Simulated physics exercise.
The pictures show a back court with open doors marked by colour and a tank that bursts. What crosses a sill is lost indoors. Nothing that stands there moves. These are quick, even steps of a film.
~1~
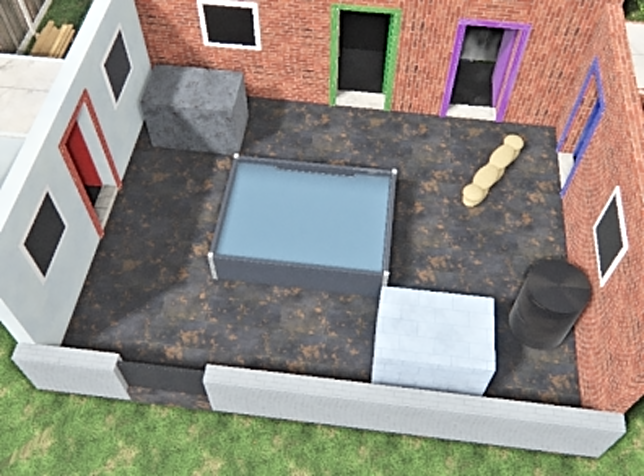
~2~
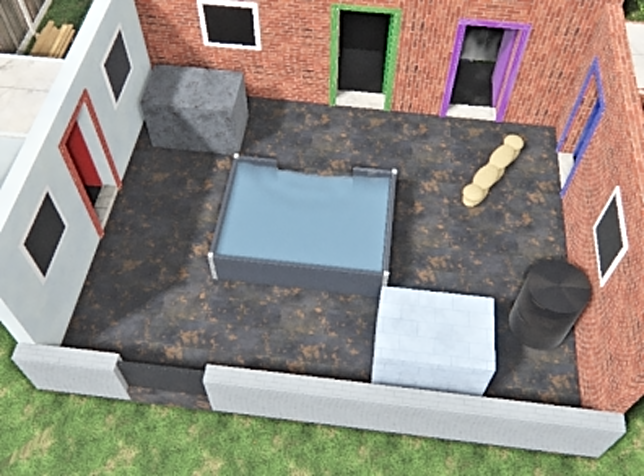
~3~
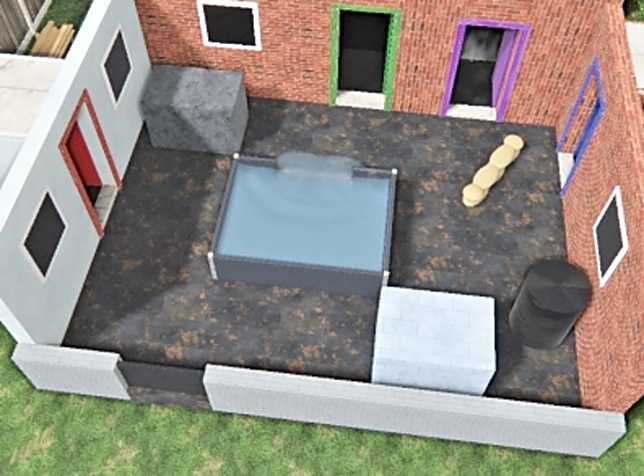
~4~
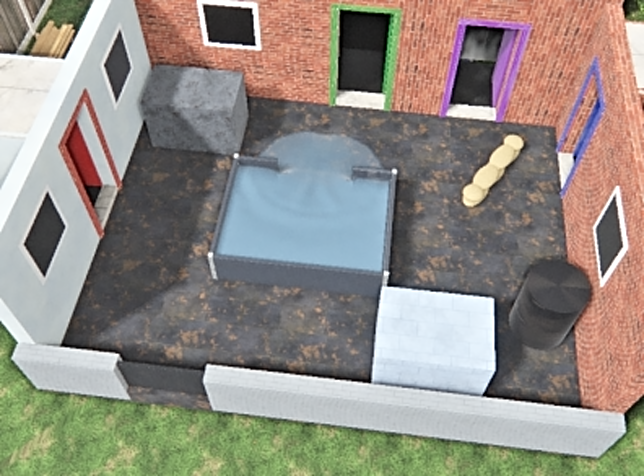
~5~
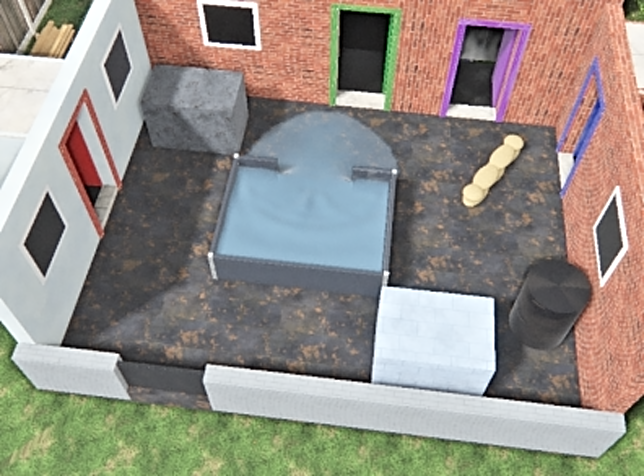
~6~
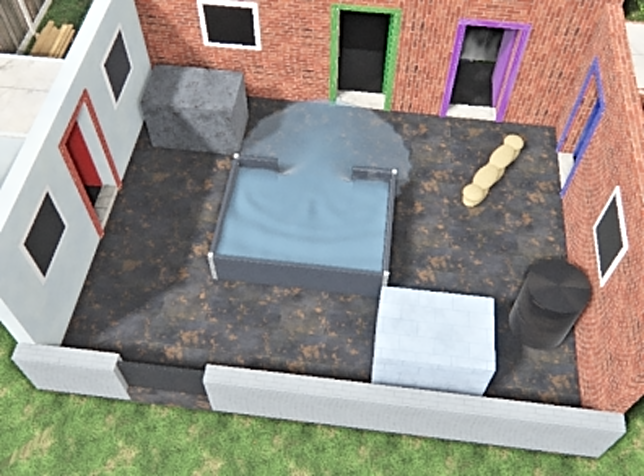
At first, an open tank of still blue water sits in a walled courtyard among blocks, a dark cylinder and a lumpy tan object. A gap appears in the tank's far side and water pours out, then spreads across the dark floor in a widening rounded sheet toward the brick wall.
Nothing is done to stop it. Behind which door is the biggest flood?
It is the green one.
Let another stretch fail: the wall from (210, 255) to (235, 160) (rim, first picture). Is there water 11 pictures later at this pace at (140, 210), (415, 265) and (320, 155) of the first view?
In that order: Flooded, clear, free of water.
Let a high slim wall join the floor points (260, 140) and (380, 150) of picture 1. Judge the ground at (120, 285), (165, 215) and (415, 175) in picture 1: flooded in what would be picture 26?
In that order: Wet, under water, wet.
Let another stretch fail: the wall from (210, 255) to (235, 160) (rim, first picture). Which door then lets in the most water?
Most goes in at the door marked red.
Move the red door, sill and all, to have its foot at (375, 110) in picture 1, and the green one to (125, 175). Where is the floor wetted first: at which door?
First comes the one in red.
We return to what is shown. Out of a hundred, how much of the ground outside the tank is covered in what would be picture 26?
Roughly 35 per cent.
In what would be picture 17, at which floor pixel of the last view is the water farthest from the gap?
I would point to (541, 131).
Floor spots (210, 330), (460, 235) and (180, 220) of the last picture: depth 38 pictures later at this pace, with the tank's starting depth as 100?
About 4, 4 and 6 per cent.
A moment on, water covers 15 % of the floor; blue door not reached, red door not reached, green door some in, purple door not reached.
Next, water covers 20 % of the floor; blue door not reached, red door not reached, green door a lot in, purple door wet at the sill, nothing in.
Then, water covers 35 % of the floor; blue door a trickle in, red door wet at the sill, nothing in, green door a lot in, purple door wet at the sill, nothing in.
Later, water covers 75 % of the floor; blue door some in, red door wet at the sill, nothing in, green door a lot in, purple door a trickle in.
In the end, water covers 95 % of the floor; blue door some in, red door wet at the sill, nothing in, green door a lot in, purple door some in; the green door has let in the most.
